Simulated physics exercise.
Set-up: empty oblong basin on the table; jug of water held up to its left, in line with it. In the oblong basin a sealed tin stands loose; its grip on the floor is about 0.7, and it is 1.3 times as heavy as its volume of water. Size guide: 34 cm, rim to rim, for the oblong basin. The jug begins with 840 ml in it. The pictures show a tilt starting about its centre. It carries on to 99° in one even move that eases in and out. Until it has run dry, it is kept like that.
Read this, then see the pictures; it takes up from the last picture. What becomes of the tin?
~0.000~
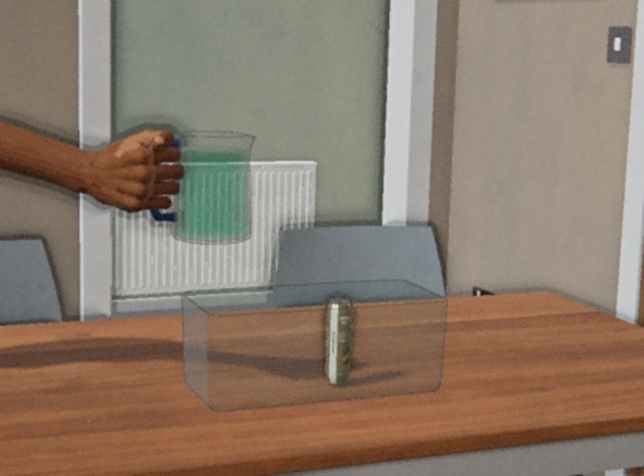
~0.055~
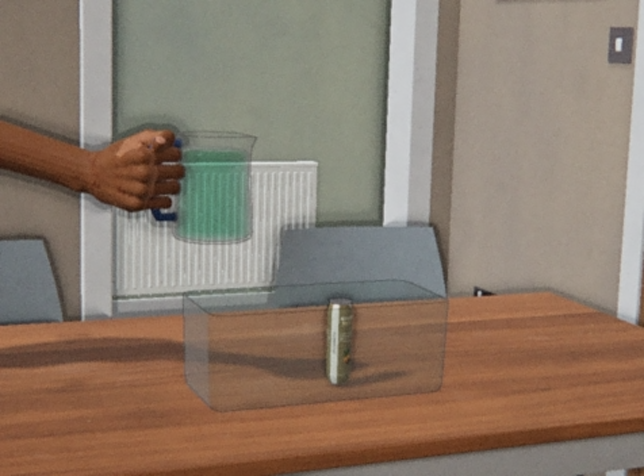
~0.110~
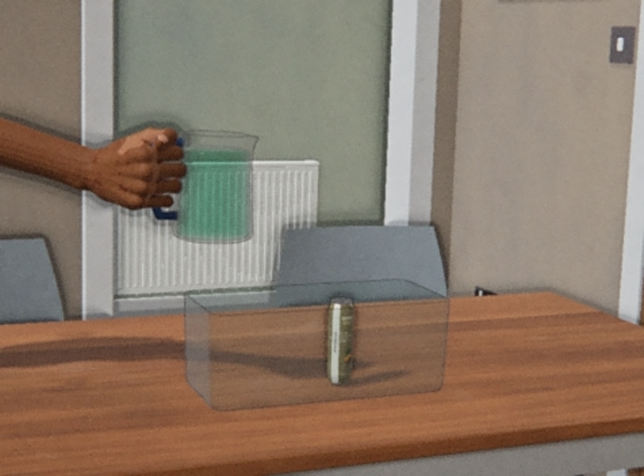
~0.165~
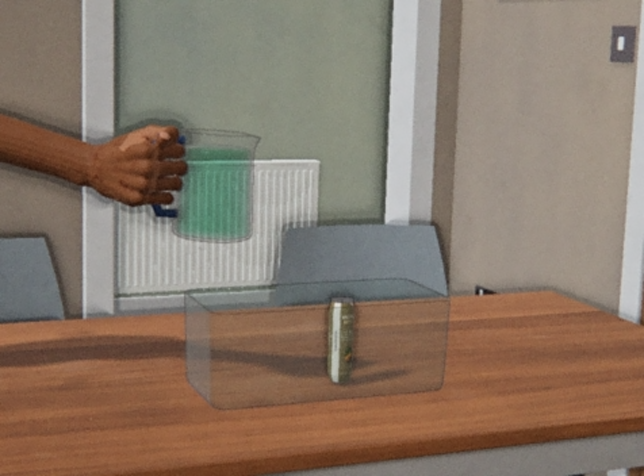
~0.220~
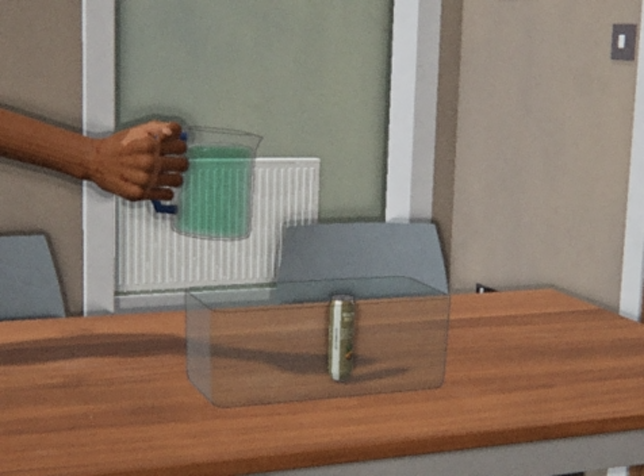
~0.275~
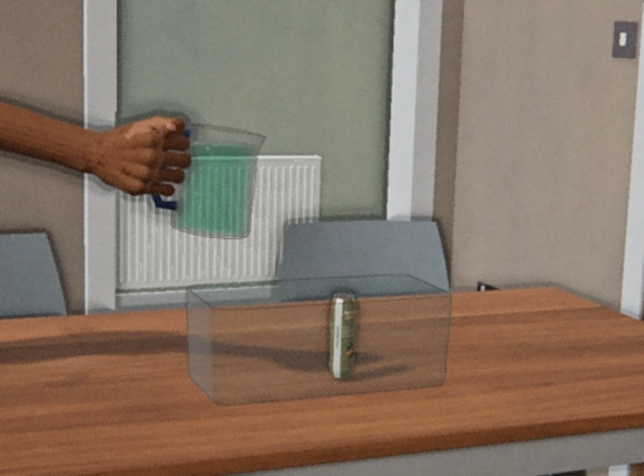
It ends up tipped over.
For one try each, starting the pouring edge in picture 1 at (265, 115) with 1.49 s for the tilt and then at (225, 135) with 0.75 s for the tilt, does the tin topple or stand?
First it tips over; then it stays on its base.
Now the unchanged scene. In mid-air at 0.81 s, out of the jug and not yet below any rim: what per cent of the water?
Estimate: Some 7 % of the total.
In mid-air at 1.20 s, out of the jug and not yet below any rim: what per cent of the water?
Something like 18 per cent is in the air then.
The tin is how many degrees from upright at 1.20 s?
I'd say it is close to 0 degrees off upright.
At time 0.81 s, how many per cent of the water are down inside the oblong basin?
Near 1 in a hundred.
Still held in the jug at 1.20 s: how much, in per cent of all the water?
Roughly 56 percent remains.
After 0.81 s the tilt is 53° and 93 per cent is still to pour; the tin stands where it began.
After 1.20 s the tilt is 87° and 56 per cent is still to pour; the tin stands where it began.
After 1.61 s the tilt is 99° and 14 per cent is still to pour; the tin lies on its side.
After 2.05 s the tilt is 99° and 2 per cent is still to pour; the tin lies on its side.
In the end the tin lies on its side.
